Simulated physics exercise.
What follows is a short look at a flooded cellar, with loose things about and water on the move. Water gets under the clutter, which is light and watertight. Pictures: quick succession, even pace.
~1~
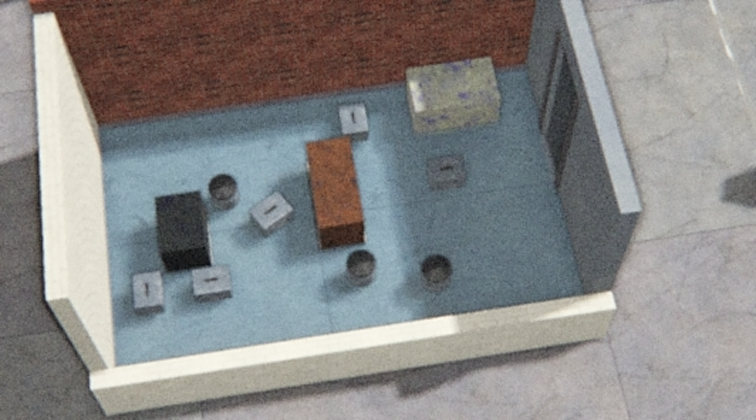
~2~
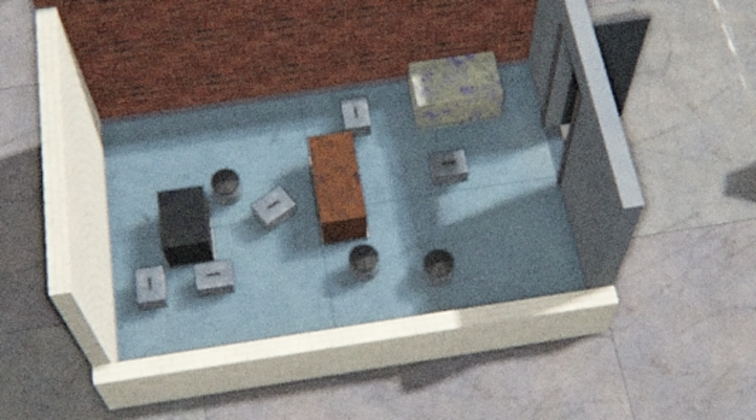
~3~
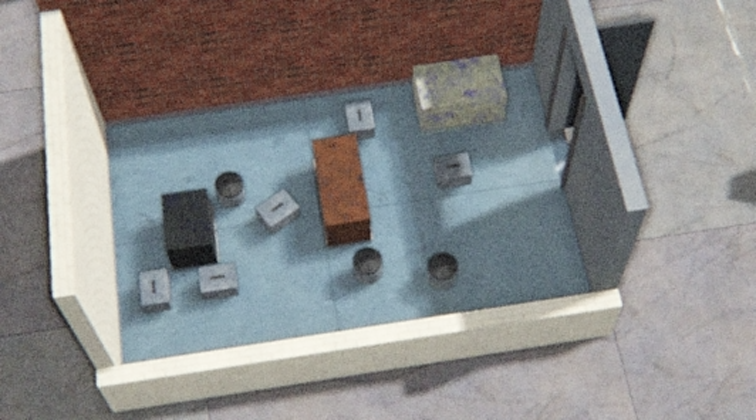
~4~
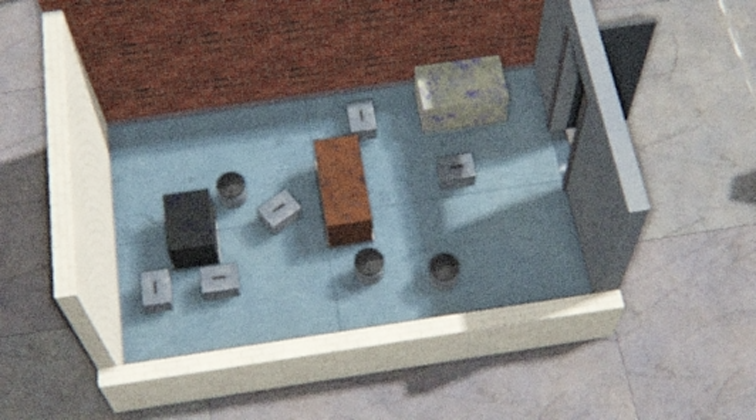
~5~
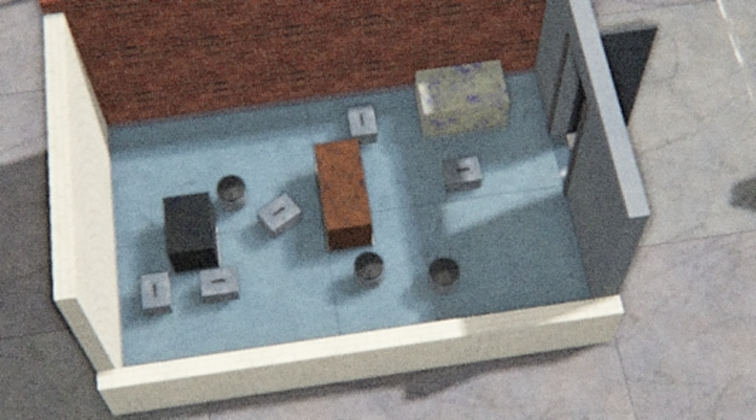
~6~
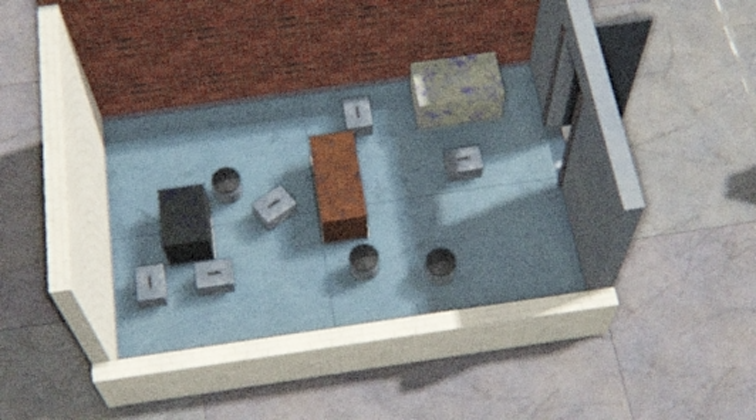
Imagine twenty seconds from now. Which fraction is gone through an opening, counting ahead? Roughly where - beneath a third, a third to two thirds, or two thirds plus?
Watching it, I'd put the amount that escapes from a third to two thirds.
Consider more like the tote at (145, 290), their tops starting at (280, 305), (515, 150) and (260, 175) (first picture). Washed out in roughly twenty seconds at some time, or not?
The three, in sequence: Remains behind, departs and remains behind.
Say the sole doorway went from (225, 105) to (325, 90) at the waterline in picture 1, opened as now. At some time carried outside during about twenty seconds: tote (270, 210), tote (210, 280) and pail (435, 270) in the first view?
Going through them in sequence: Gets out, then gets out, then trapped.
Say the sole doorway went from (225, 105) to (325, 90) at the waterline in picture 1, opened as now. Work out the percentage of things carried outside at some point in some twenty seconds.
Close to 80 percent.
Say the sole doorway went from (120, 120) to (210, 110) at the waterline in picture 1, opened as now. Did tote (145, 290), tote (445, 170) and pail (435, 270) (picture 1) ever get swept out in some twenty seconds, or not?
Lab log - 1: Escaped; 2: Retained; 3: Retained.
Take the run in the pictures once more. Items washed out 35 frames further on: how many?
Total: 3.
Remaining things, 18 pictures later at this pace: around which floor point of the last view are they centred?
Mean position: Approx. (345, 233) px.
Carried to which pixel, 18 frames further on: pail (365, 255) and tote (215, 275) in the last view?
(451, 210) and (254, 270), roughly.
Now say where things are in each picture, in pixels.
The first frame shows a tote at (447, 169) floats; a pail at (436, 268), afloat; 0 of 8 have shifted.
The second frame shows a tote at (449, 163) floats; a pail at (439, 263) floats; 0 of 8 have shifted.
The third frame shows a tote at (453, 166), afloat; a pail at (443, 266) floats; 0 of 8 have shifted.
The fourth frame shows a tote at (457, 167) floats; a pail at (444, 267), afloat; 0 of 8 have shifted.
The fifth frame shows a tote at (463, 170), afloat, close to its start; a pail at (444, 271), afloat; 1 of 8 have shifted.
The sixth frame shows a tote at (464, 159) floats, close to its start; a pail at (441, 262) floats; 1 of 8 have shifted.
A moment on, 0 of 8 are out; 8 afloat.
Next, 1 of 8 are out; 7 afloat.
Later, 3 of 8 are out; 5 afloat.
In the end, 4 of 8 are out; 4 afloat.
